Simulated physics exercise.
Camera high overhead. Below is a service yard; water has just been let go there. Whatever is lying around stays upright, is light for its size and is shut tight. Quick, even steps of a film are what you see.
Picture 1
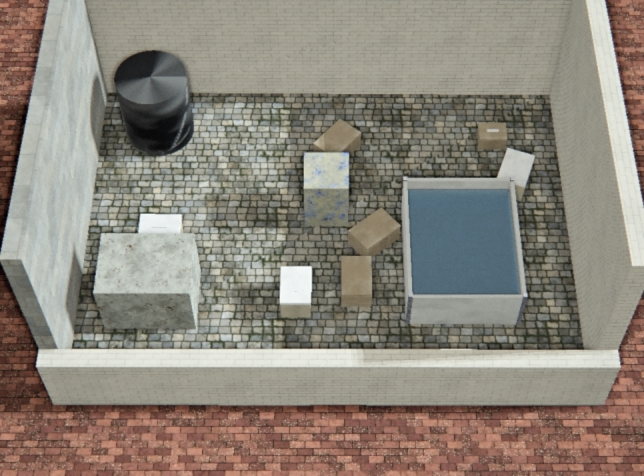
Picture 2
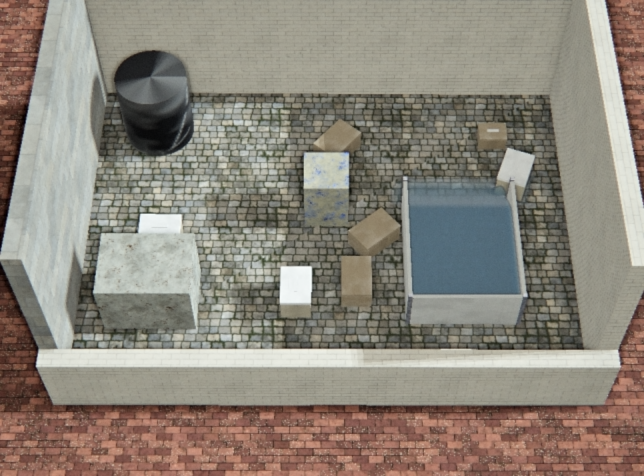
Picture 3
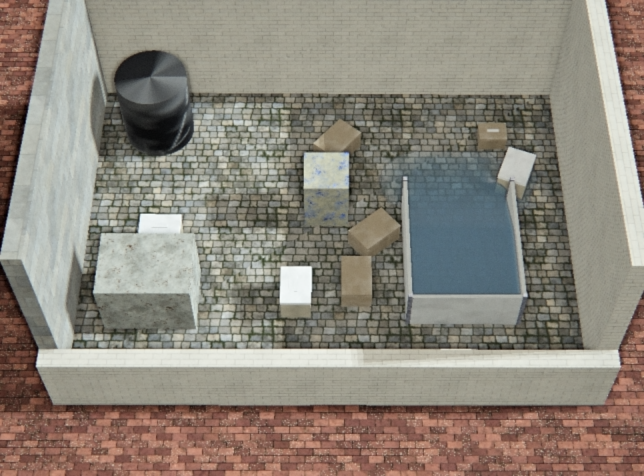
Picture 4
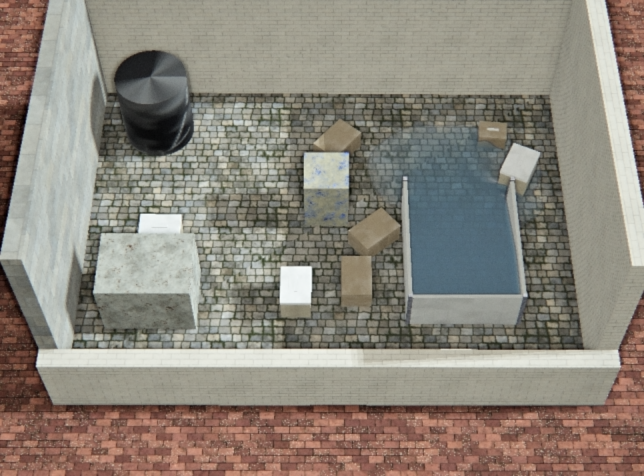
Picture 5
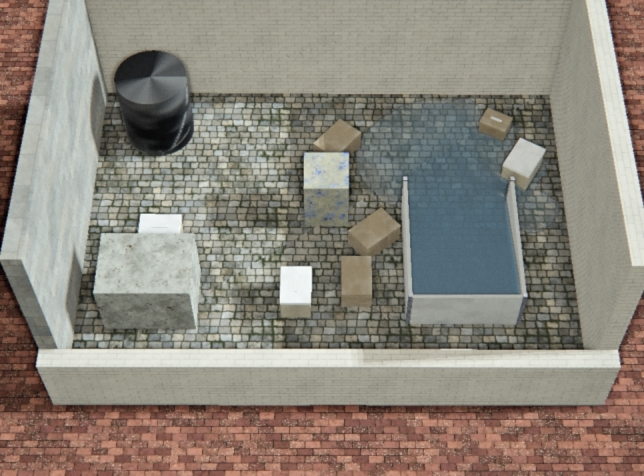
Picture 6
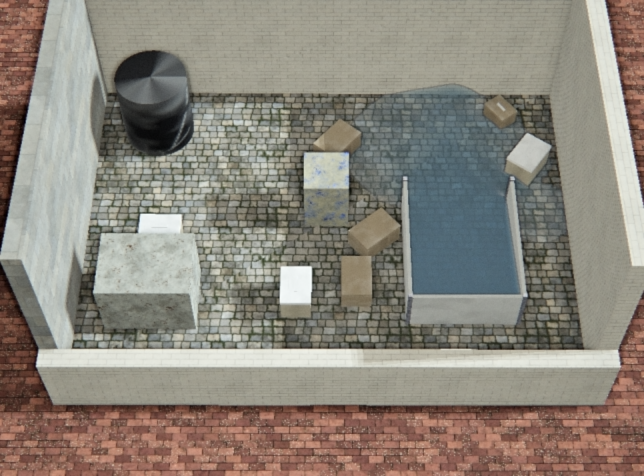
Water spreading from an open-backed tank across a walled cobbled yard, nudging a white box and then a small brown box.
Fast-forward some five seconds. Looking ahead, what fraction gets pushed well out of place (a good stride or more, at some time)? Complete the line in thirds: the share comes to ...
The share comes to less than a third.
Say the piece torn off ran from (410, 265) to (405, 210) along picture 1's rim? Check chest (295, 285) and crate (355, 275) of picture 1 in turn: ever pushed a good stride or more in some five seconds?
In order: Reached that distance and reached that distance.
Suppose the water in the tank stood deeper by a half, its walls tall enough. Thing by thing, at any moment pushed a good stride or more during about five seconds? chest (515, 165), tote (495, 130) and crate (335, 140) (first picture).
Note, in sequence: Past that mark / past that mark / past that mark.
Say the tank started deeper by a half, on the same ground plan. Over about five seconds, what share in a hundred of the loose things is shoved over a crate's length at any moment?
I make it 40 per cent.
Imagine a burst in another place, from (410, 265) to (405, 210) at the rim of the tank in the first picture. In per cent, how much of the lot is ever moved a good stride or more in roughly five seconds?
Close to 40 in a hundred.
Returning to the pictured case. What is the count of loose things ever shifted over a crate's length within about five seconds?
My tally gives 2.
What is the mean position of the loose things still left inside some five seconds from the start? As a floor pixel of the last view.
Somewhere near (370, 259) in the last view.
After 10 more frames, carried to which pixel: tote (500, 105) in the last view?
(538, 119).
A moment on, 2 of 7 are well off their spots; 1 afloat.
Next, 2 of 7 are well off their spots; 2 afloat.
Later, 2 of 7 are well off their spots; 2 afloat.
In the end, 2 of 7 are well off their spots, and 2 have been at some point; 2 afloat.
